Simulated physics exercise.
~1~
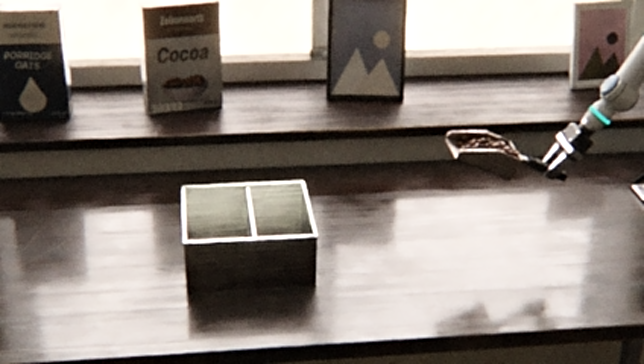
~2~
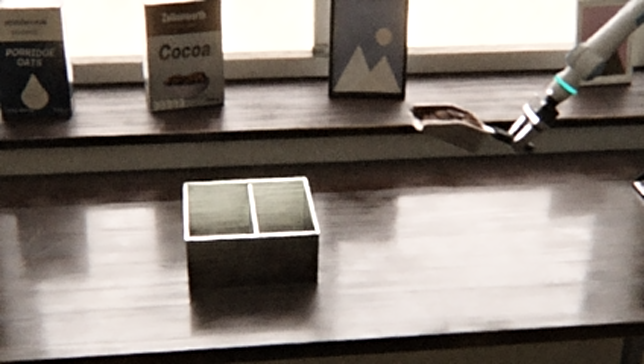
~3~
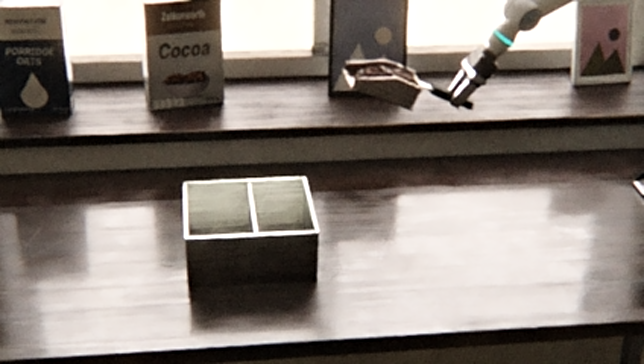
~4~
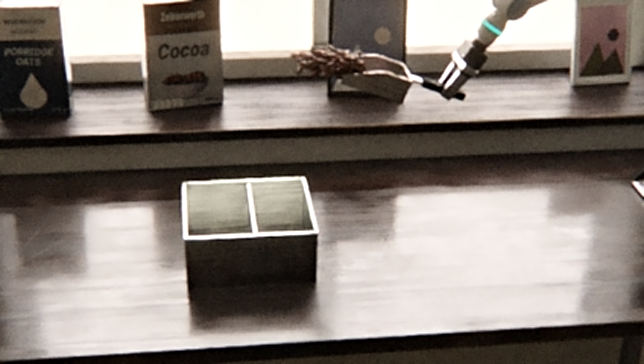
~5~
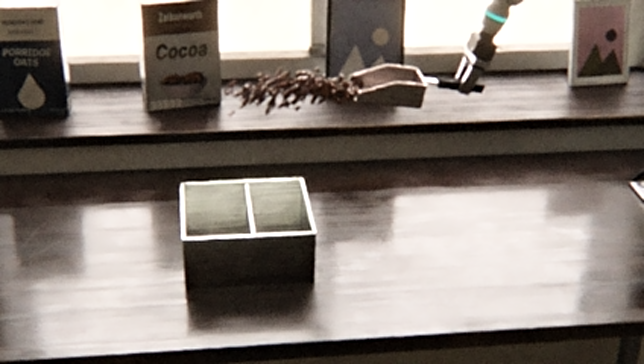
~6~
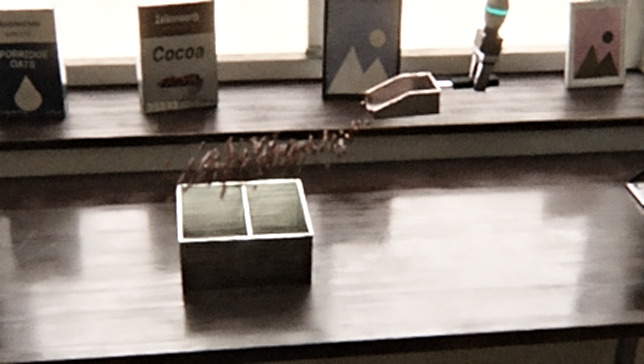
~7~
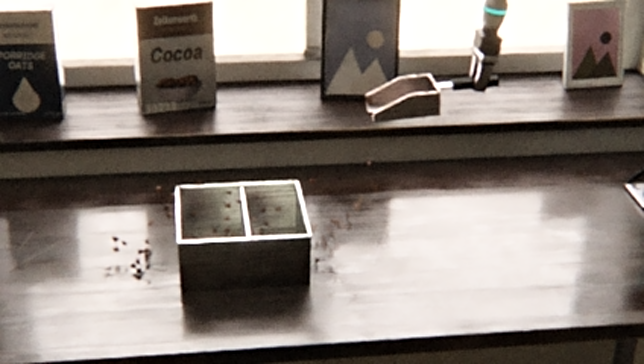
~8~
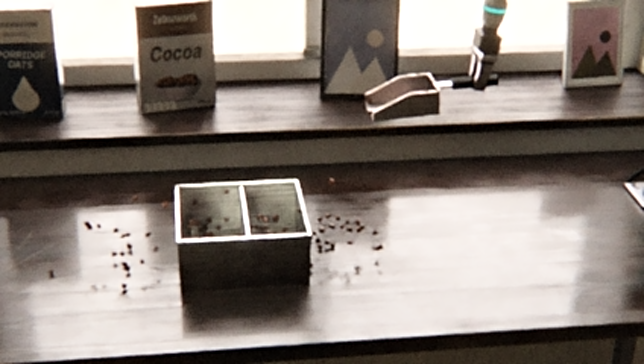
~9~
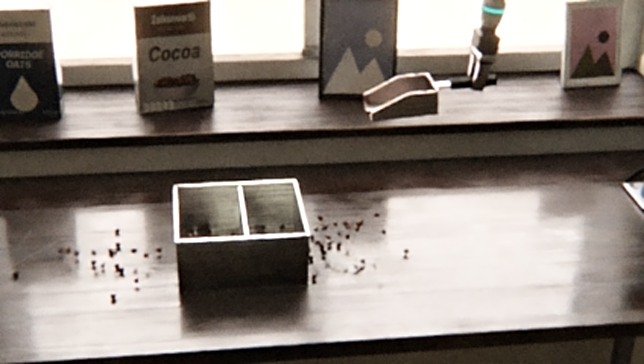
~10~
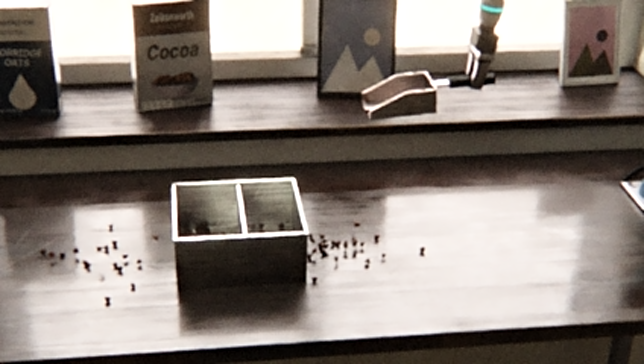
A robotic arm with a glowing teal band swings an open scoop of reddish-brown pellets in from the right, above a dark, glossy wooden table seen from slightly above by a gently swaying camera. A pale-rimmed, two-part bin stands on the table, with oats and cocoa packages and framed mountain prints on a ledge by the bright window behind. The scoop sweeps left and up, then stops, flinging its pellets forward in a long stream. It draws back slightly to the right, tipping level, as they rain down. Pellets drop into both compartments while others scatter on either side, and the scoop hangs still.
